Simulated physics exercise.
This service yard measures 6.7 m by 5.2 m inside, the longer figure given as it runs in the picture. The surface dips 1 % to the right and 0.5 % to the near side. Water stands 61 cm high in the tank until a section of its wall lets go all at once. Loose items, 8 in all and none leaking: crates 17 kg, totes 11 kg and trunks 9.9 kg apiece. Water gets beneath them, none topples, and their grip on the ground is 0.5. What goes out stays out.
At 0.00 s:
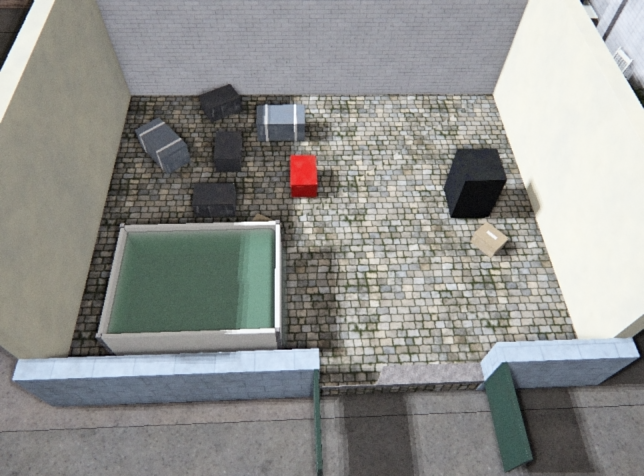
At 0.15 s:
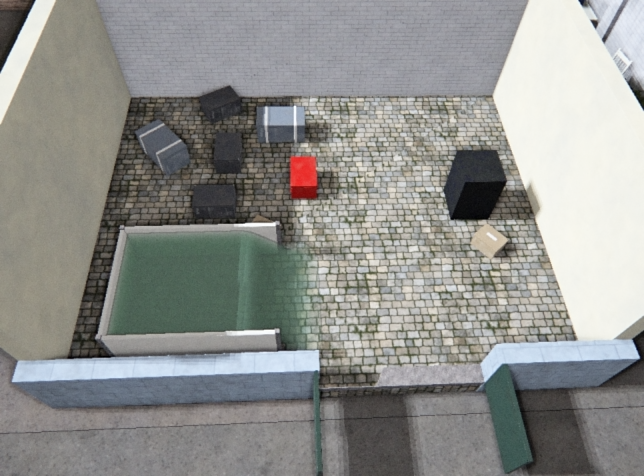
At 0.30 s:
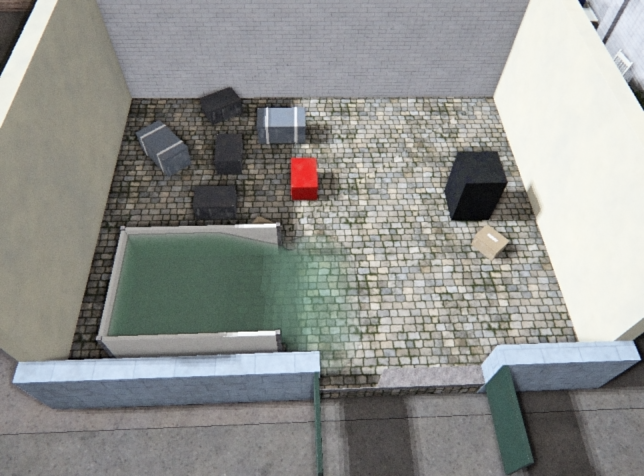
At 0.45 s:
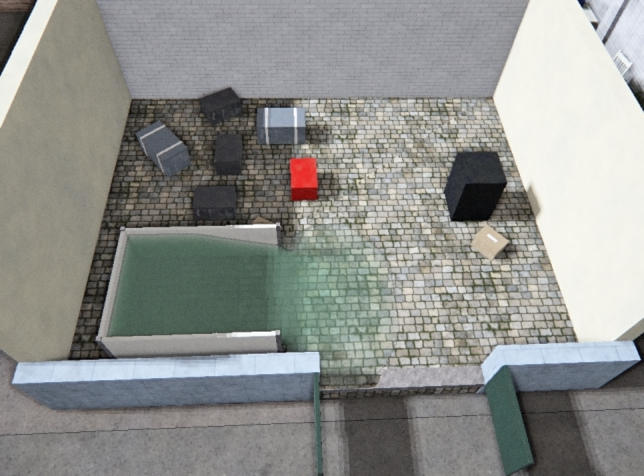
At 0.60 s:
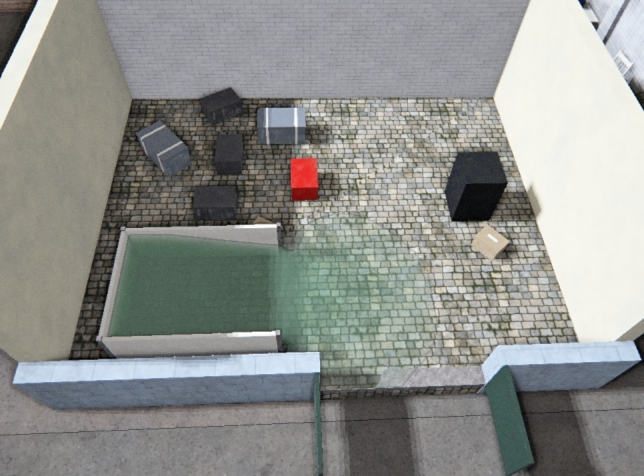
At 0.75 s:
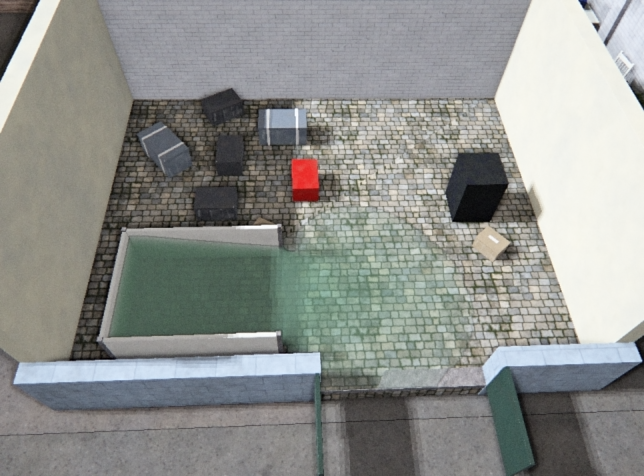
Green water spreading rightward from an open-ended white tank across a cobbled walled yard, the red crate and other boxes staying put.
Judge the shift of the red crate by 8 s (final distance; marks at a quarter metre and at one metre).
Red crate barely shifts.
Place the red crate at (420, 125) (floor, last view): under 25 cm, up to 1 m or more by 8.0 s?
It travels far.
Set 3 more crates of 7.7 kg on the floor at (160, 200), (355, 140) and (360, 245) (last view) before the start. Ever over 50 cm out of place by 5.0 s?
In that order: Under, short of it, past it.
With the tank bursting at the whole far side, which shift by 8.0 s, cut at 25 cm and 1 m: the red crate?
Then the red crate travels far.
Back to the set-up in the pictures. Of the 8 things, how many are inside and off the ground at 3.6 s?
At that moment 0.
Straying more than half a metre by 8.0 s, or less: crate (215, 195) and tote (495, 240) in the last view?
In that order: Under, over.
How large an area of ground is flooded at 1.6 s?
Some 15 m2.
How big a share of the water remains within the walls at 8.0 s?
Some 70 per cent remains.
After 1.6 s the red crate is near (305, 173), 0.0 m from its start, aground; 0 of 8 are out; 0 afloat.
After 3.6 s the red crate is near (305, 173), 0.0 m from its start, aground; 0 of 8 are out; 0 afloat.
After 5.6 s the red crate is near (305, 173), 0.0 m from its start, aground; 0 of 8 are out; 0 afloat.
After 8.0 s the red crate is near (305, 173), 0.0 m from its start, aground; 0 of 8 are out; 1 afloat.
